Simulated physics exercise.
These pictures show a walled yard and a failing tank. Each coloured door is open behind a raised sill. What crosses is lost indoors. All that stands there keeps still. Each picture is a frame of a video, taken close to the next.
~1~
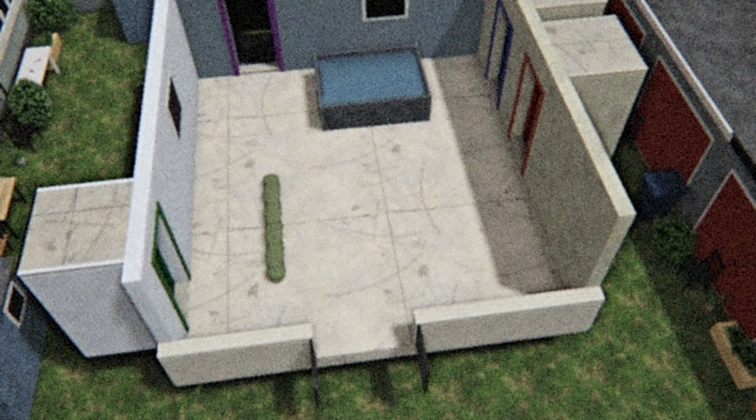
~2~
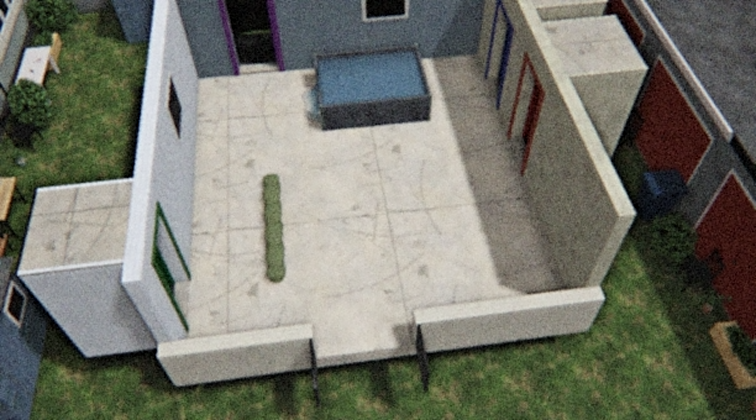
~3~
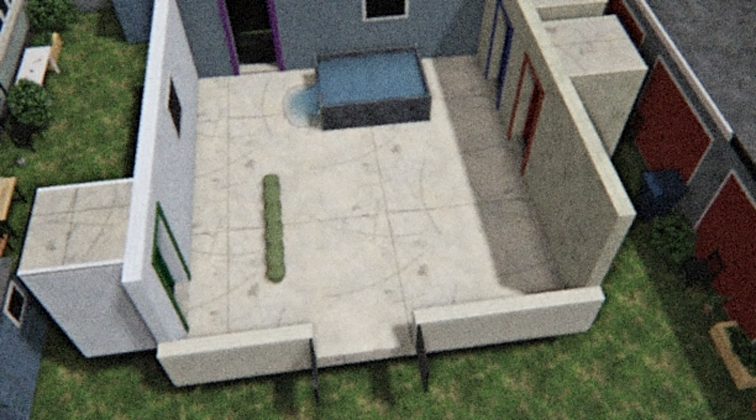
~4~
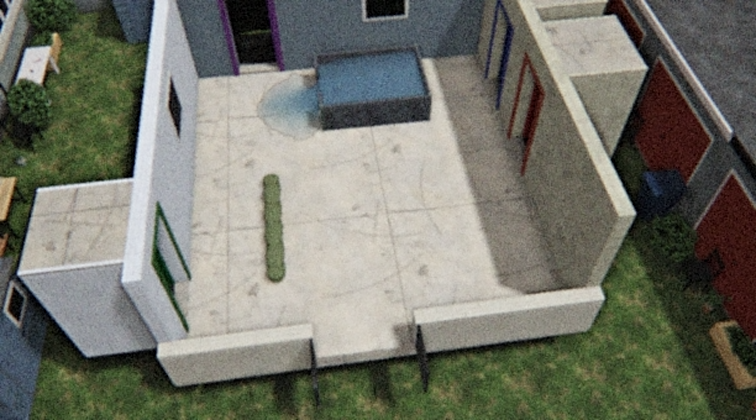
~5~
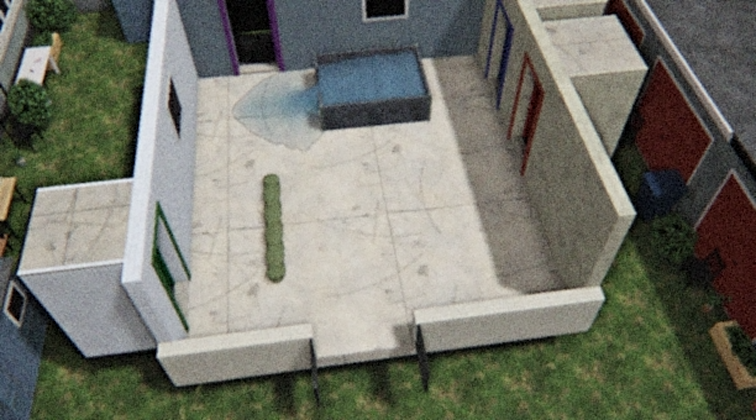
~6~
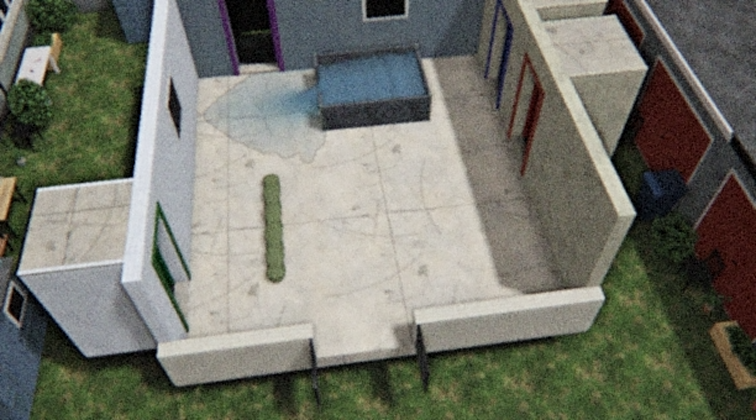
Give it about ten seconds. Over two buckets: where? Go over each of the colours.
The green door goes over two buckets; the blue door does not go over two buckets; the purple door goes over two buckets; the red door does not go over two buckets.
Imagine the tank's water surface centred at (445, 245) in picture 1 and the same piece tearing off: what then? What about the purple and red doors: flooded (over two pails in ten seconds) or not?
The way I see it, purple door doesn't reach the threshold while red door doesn't reach the threshold.
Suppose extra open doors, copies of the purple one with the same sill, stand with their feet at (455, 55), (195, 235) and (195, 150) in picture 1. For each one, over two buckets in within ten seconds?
Each in turn, the new doors: Remains within bounds, remains within bounds, breaks the limit.
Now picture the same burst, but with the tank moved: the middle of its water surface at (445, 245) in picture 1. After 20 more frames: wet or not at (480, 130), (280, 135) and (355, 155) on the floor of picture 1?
As listed: Untouched, reached, reached.
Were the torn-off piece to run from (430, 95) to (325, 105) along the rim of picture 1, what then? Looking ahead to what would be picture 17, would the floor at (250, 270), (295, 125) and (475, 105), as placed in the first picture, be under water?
The first point is spared, the second spared, the third spared.
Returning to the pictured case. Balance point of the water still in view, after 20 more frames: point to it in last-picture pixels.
That puts it at around (305, 122).
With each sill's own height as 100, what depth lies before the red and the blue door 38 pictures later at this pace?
Depth ratios, approx.: 0 and 0 percent.
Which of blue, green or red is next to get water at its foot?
That would be the green door.
A moment on, water covers 20 % of the floor; the green door not reached, the blue door not reached, the purple door wet at the sill, nothing in, the red door not reached.
Next, water covers 20 % of the floor; the green door not reached, the blue door not reached, the purple door under two buckets in, the red door not reached.
Then, water covers 30 % of the floor; the green door wet at the sill, nothing in, the blue door not reached, the purple door over two buckets in, the red door not reached.
Later, water covers 45 % of the floor; the green door under two buckets in, the blue door not reached, the purple door far over two buckets in, the red door not reached.
In the end, water covers 80 % of the floor; the green door far over two buckets in, the blue door wet at the sill, nothing in, the purple door far over two buckets in, the red door not reached.
